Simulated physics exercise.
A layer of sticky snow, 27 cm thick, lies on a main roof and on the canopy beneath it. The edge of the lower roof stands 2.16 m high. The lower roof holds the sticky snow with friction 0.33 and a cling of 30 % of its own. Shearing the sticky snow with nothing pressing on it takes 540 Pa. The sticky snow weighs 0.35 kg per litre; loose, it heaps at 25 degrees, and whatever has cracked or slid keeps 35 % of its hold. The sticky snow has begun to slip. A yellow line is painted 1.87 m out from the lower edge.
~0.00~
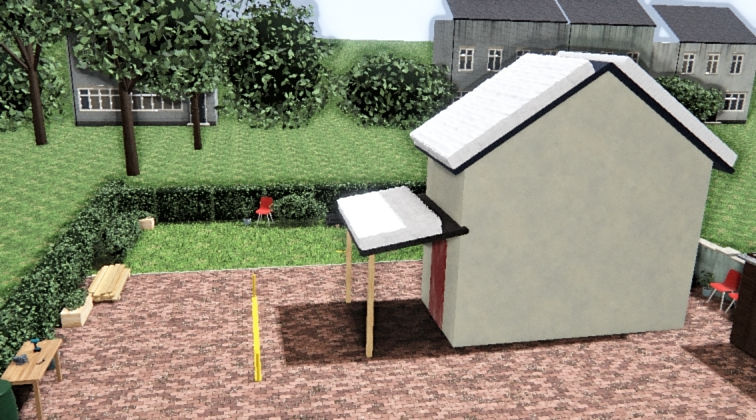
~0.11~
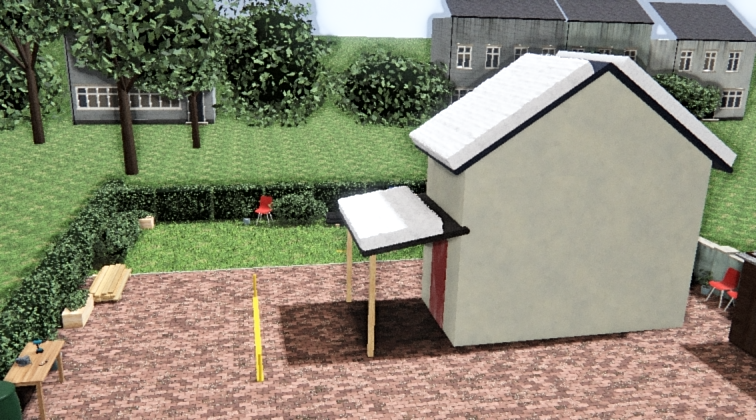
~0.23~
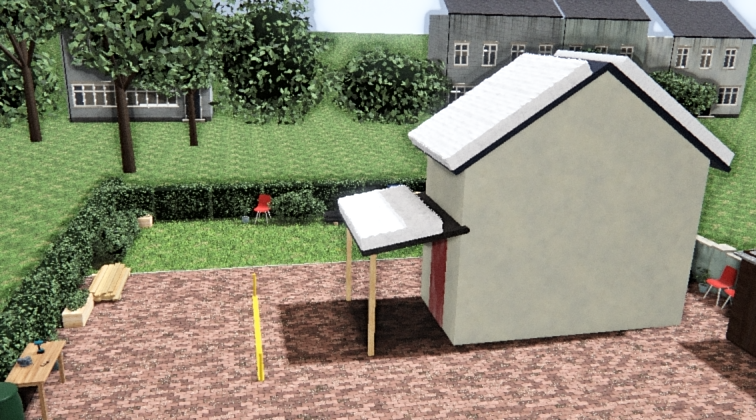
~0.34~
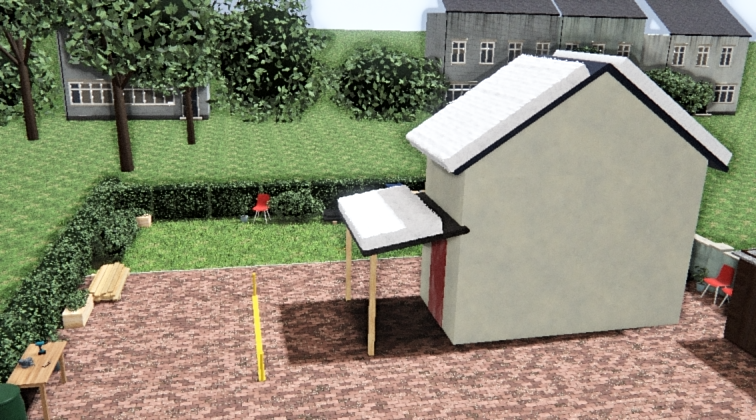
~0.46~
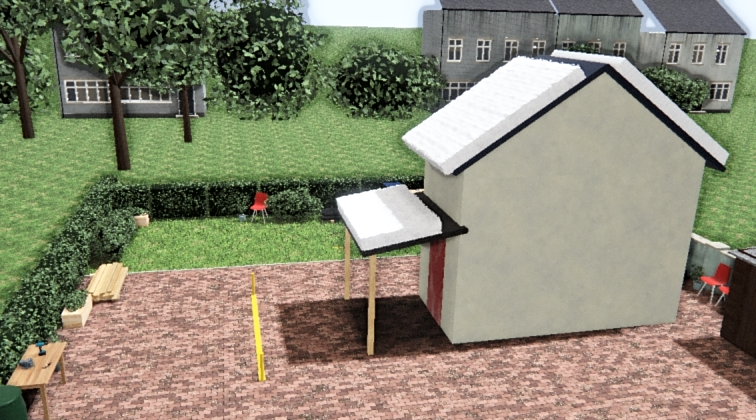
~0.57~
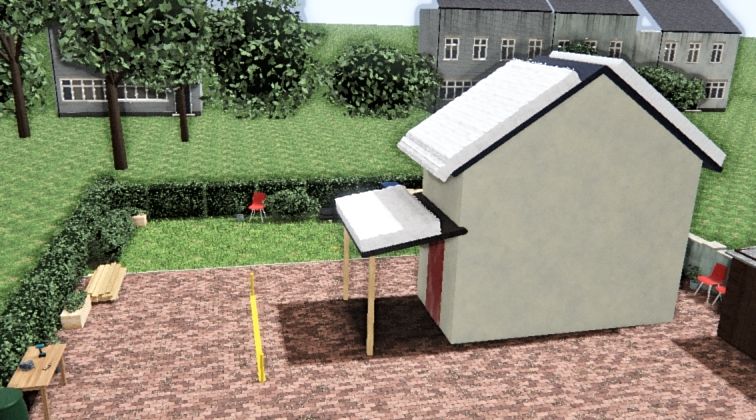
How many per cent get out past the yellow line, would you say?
I would say 17 percent.
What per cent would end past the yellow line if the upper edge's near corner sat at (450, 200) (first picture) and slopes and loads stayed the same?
Share past the line: About 0 %.
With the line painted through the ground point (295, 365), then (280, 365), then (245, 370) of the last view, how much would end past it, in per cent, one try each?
First try around 35 per cent, second around 25 per cent, third around 12 per cent.
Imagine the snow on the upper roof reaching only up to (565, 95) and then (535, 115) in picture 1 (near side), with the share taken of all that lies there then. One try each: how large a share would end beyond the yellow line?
Respectively 7 % and 1 %.
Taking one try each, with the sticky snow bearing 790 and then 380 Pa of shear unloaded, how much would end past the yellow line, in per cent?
In turn about 4 %, 25 %.
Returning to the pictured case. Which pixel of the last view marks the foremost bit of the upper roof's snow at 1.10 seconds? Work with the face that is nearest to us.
At roughly (405, 226).
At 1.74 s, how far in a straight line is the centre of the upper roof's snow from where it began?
Straight-line shift: Around 2.2 m.
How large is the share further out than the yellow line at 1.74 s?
I'd put it at roughly 0 %.
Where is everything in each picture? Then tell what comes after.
In the first frame, foremost bit of the sticky snow at (452, 167).
In the second frame, foremost bit of the sticky snow at (452, 168), its middle shifted 9 mm.
In the third frame, foremost bit of the sticky snow at (451, 168), its middle shifted 3.4 cm, 1 % of it past the upper edge, in one piece.
In the fourth frame, foremost bit of the sticky snow at (450, 164), its middle shifted 7.8 cm, 2 % of it past the upper edge, in one piece.
In the fifth frame, foremost bit of the sticky snow at (446, 162), its middle shifted 14 cm, 5 % of it past the upper edge, in one piece.
In the sixth frame, foremost bit of the sticky snow at (440, 171), its middle shifted 23 cm, 7 % of it past the upper edge, cracking.
After 1.10 s, none is below the lower edge and 0 % is past the line.
After 1.74 s, none is below the lower edge and 0 % is past the line.
After 2.37 s, 8 % is below the lower edge and 0 % is past the line.
After 3.00 s, 55 % is below the lower edge and 6 % is past the line.
After 4.50 s, 64 % is below the lower edge and 17 % is past the line.
